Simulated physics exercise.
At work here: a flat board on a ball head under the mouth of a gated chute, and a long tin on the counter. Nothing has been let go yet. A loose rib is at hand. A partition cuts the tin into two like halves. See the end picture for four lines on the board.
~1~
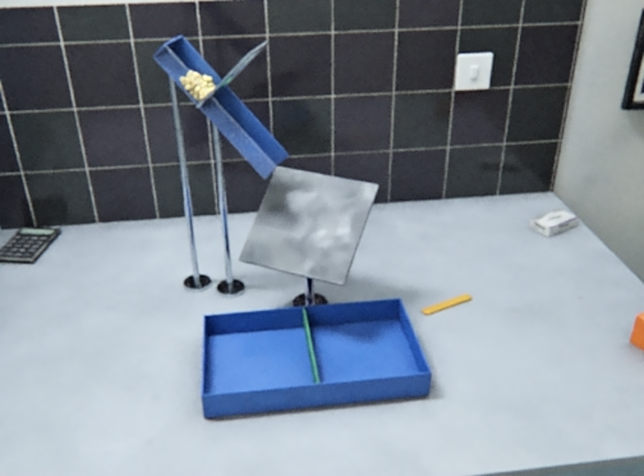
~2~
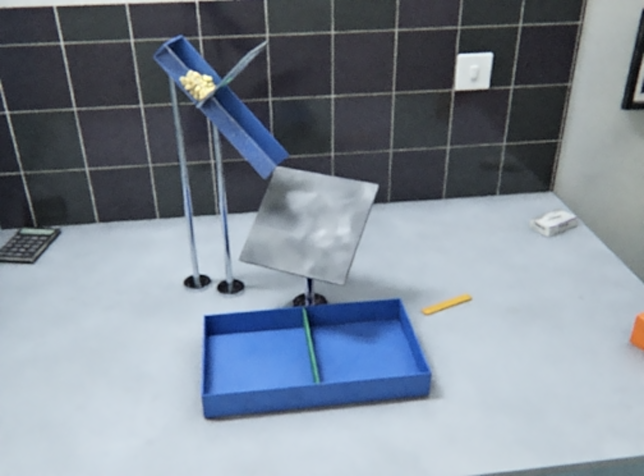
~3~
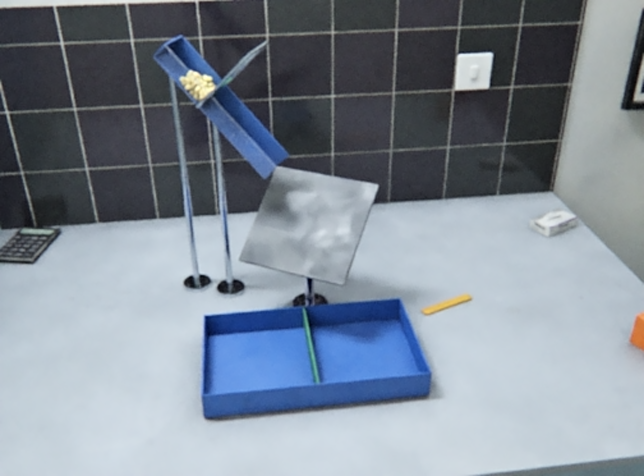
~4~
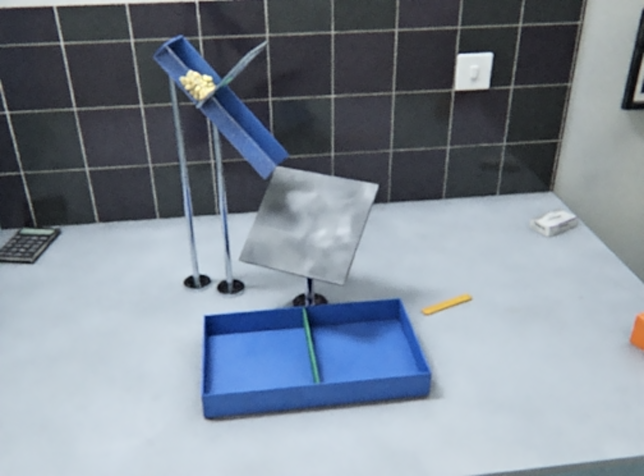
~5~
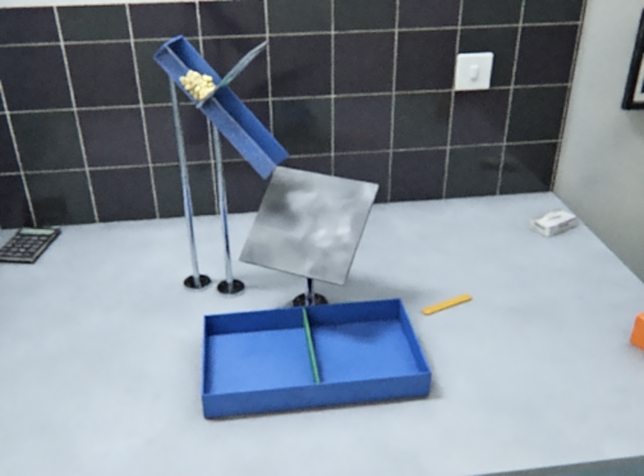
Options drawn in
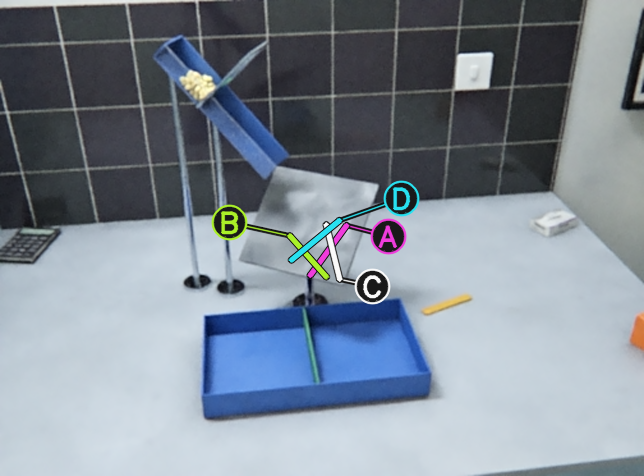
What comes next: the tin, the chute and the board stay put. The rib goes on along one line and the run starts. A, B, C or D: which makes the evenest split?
The answer is line C.
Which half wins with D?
More lands on the left.
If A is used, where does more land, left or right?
More lands on the left.
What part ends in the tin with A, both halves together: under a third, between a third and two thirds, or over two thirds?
It is over two thirds.
On the marked copy, line A from (346, 225) to (310, 275); line B from (289, 235) to (326, 276); line C from (326, 224) to (339, 279); line D from (339, 220) to (291, 260).
Choosing A, of what is caught, almost all in the left half, just a few in the right.
Choosing B, of what is caught, just a few in the left half, almost all in the right.
Choosing C, of what is caught, roughly a third in the left half, roughly two thirds in the right.
Choosing D, of what is caught, almost all in the left half, just a few in the right.
